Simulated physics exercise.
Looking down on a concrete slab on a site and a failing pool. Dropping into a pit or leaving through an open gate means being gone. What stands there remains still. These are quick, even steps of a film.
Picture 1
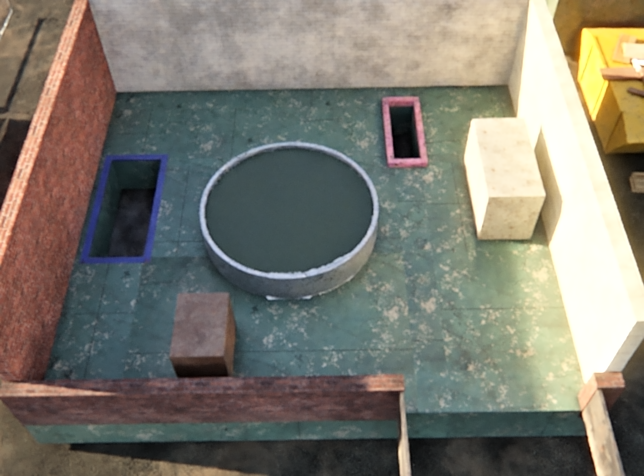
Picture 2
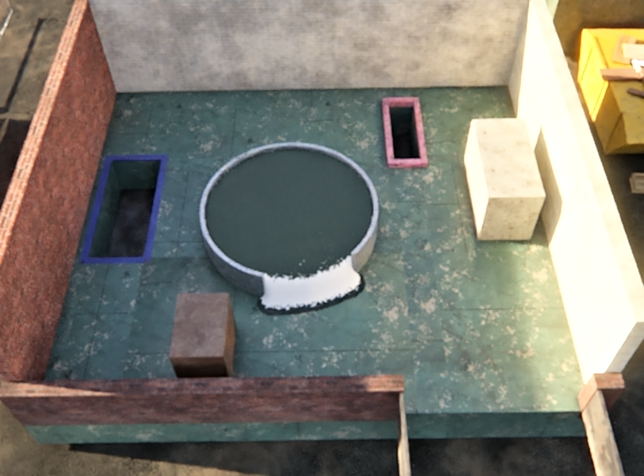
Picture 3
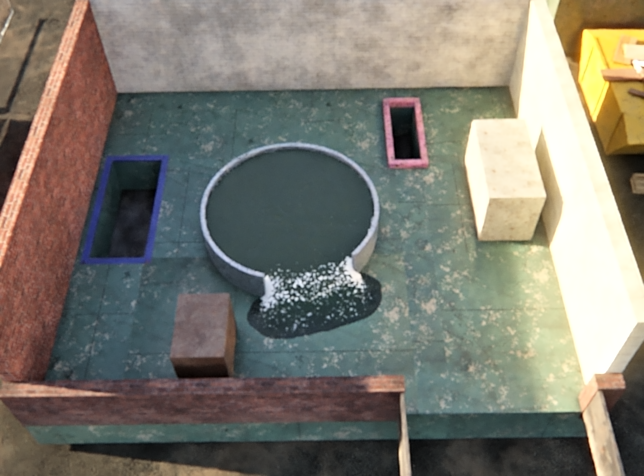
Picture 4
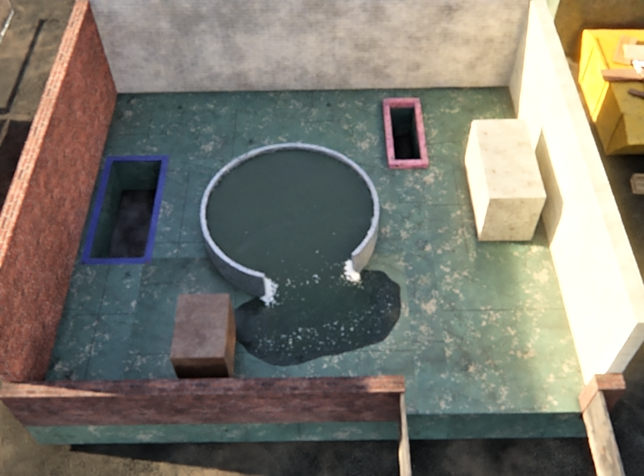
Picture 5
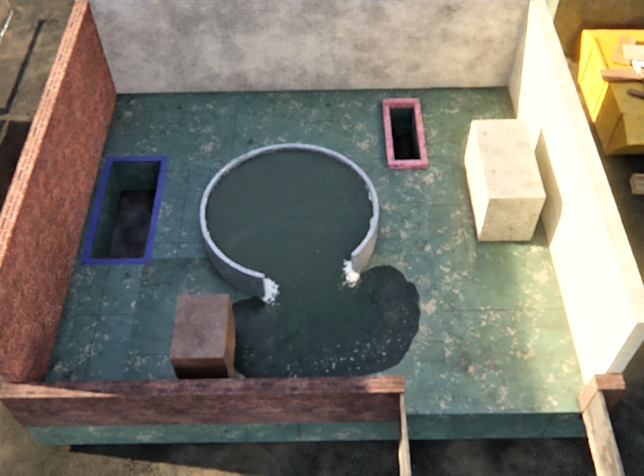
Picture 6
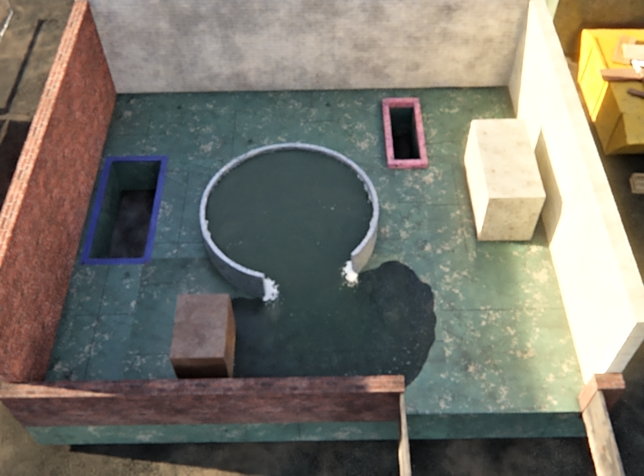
Round pool bursting at its near side, dark water pouring through the gap and spreading across a walled, stained green slab.
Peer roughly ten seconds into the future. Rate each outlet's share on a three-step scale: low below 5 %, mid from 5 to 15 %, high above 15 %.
Scale: Gate - high, blue pit - mid, pink pit - low.
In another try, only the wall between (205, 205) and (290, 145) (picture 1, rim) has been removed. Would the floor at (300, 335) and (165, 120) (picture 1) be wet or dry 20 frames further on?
First point: Unwetted; second point: Inundated.
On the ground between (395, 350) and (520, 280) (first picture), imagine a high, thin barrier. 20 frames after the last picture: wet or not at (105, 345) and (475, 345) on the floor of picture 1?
In the listed order, the first spot is swamped and the second is swamped.
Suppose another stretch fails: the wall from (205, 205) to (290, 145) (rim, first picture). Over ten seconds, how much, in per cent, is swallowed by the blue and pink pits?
Blue about 55 %, pink about 0 %.
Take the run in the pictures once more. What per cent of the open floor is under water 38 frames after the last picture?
Roughly 50 %.
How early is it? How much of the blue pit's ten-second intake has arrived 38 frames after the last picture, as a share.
Roughly 35 per cent.
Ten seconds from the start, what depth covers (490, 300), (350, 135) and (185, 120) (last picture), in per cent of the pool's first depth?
In the order asked, some 12, 2 and 0 in a hundred.
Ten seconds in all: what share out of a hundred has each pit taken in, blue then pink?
Roughly 8 and 0 %.
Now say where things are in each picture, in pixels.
Still water in the pool at (289, 208), in the first frame.
Water pours out at (312, 287) and has run to (360, 283), in the second frame.
Water pours out at (312, 289) and has run to (264, 329), in the third frame.
Water pours out at (312, 290) and has run to (255, 350), in the fourth frame.
Water pours out at (312, 290) and has run to a hidden place, in the fifth frame.
The front is at a hidden place, out from the gap at (312, 289), in the sixth frame.
A moment on, water covers 15 % of the floor; the gate 0 %, the blue pit 0 %, the pink pit 0 %.
Next, water covers 20 % of the floor; the gate 3 %, the blue pit 0 %, the pink pit 0 %.
Then, water covers 30 % of the floor; the gate 9 %, the blue pit 0 %, the pink pit 0 %.
Later, water covers 50 % of the floor; the gate 18 %, the blue pit 3 %, the pink pit 0 %.
In the end, water covers 60 % of the floor; the gate 28 %, the blue pit 8 %, the pink pit 0 %.
